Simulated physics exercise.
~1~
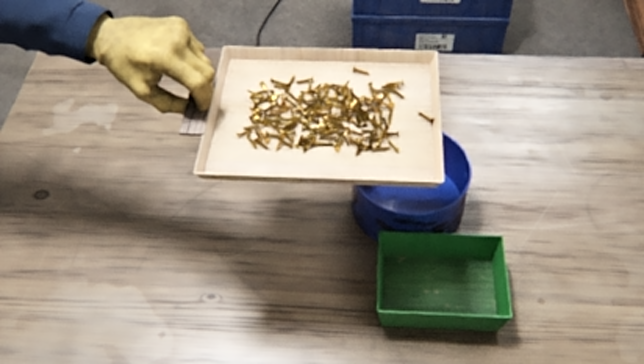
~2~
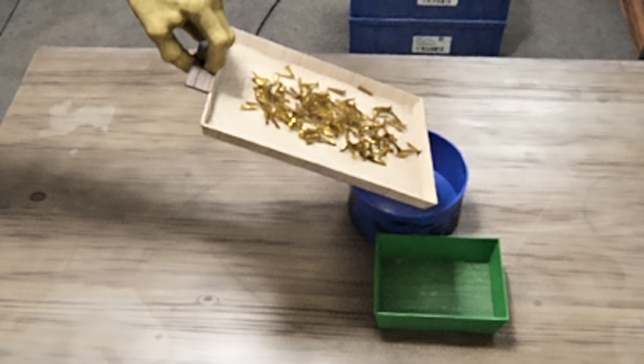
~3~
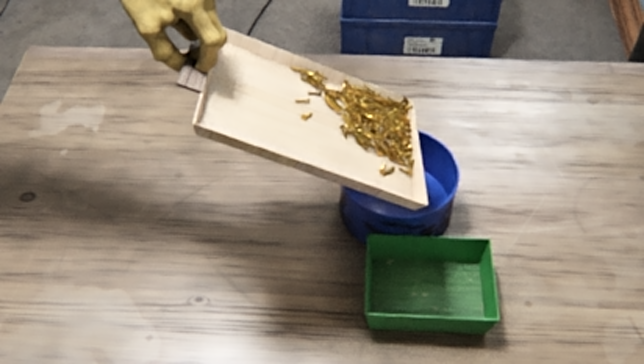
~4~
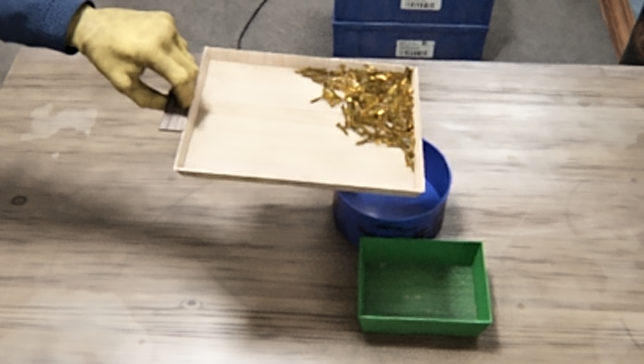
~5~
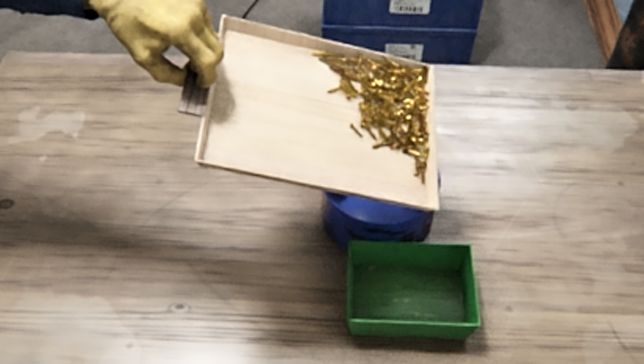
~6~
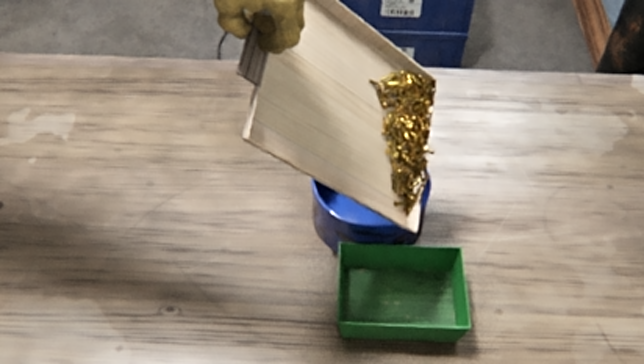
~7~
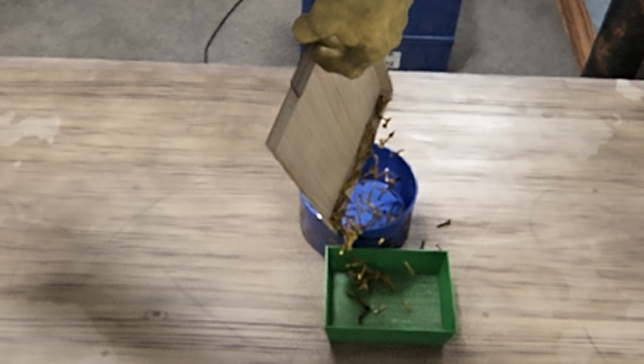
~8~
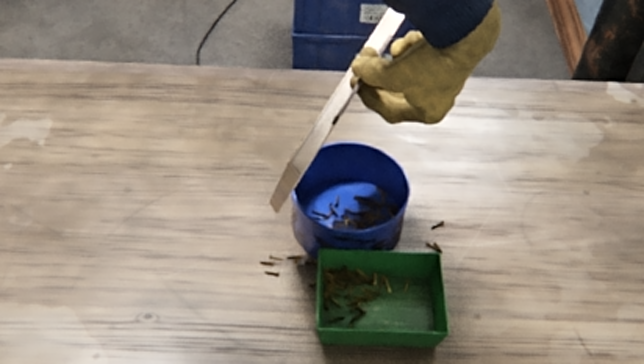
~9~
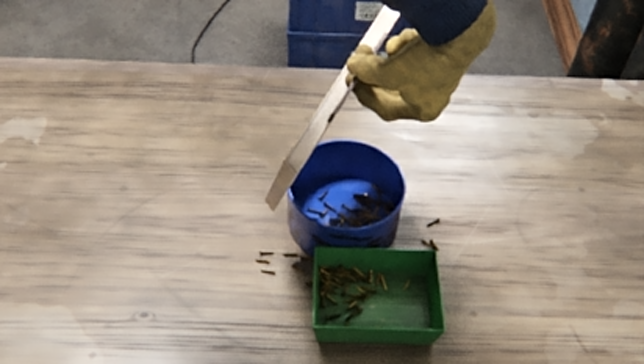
The footage shows a gloved hand tilting a tray of brass-coloured screws, levelling it, then tipping it steeply to the right until it empties; most screws land in a blue pot, a smaller share in a green tin, and a few lie scattered on the table.
